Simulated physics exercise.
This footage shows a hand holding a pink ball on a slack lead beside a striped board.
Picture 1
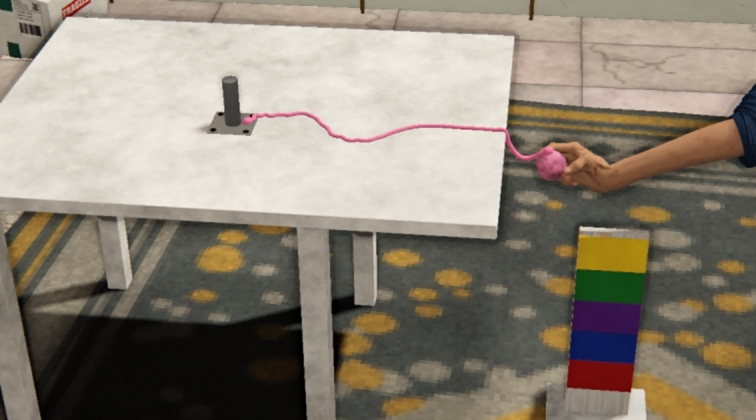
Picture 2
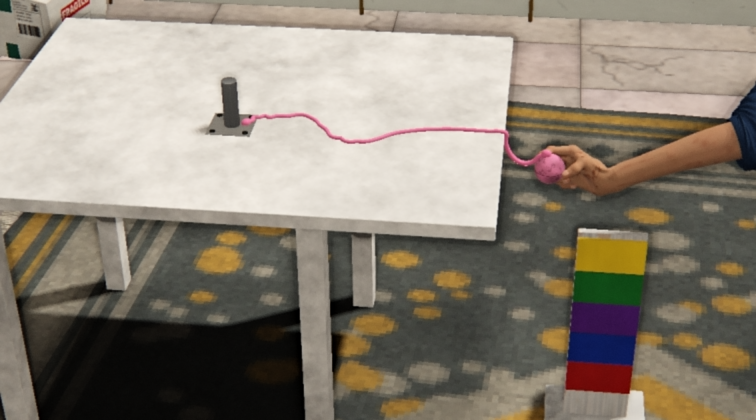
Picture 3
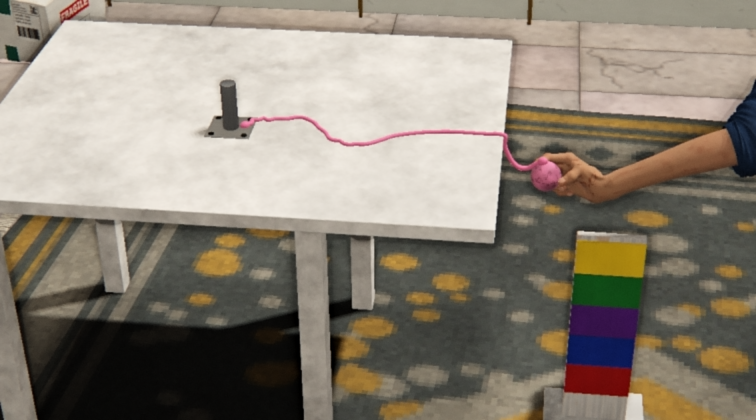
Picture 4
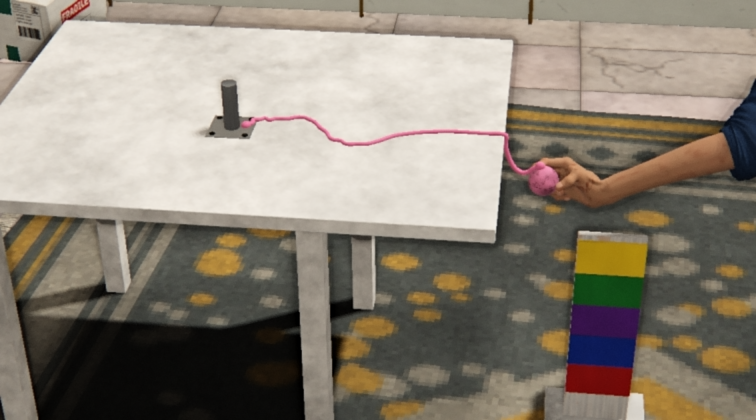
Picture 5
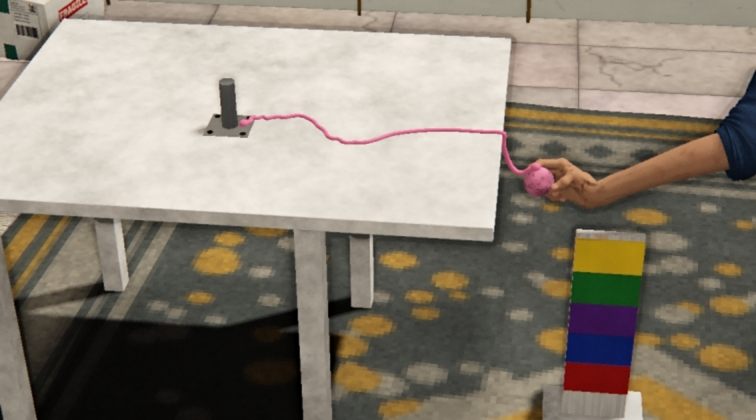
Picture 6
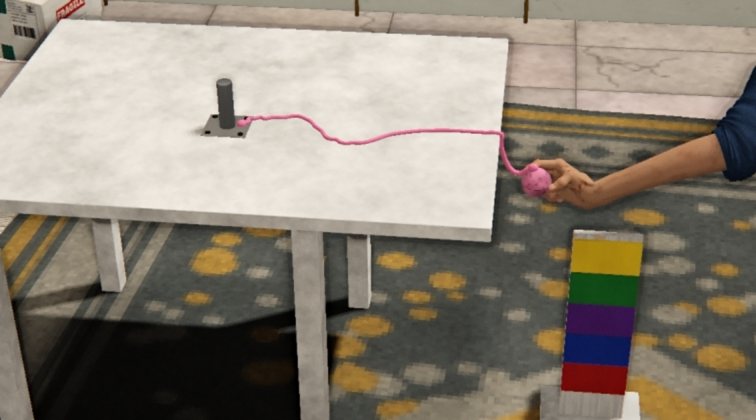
A hand held a pink ball just past the right edge of a white table, its slack pink string trailing back to a dark post, and lowered it slightly leftward near a colorful striped board.
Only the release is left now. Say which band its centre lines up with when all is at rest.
It lines up with yellow.
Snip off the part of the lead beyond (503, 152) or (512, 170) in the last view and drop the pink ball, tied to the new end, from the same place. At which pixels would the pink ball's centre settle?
For the first cut it's about (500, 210), and for the second about (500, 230).
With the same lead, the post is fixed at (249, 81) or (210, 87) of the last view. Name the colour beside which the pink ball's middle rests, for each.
Going case by case, it's yellow and then no band.
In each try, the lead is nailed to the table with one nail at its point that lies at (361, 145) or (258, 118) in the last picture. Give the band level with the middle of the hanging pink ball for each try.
Results, in sequence: Above them all / yellow.
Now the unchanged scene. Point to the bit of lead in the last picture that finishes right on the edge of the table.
Go for the one at (455, 131).
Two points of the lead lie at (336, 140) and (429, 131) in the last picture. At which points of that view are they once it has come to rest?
About (375, 134), and the other about (477, 140).
Soon after, ball near (471, 251); level with yellow.
Then, ball near (508, 255); level with yellow.
At rest, ball near (493, 256); level with yellow. The lead holds its middle at yellow.
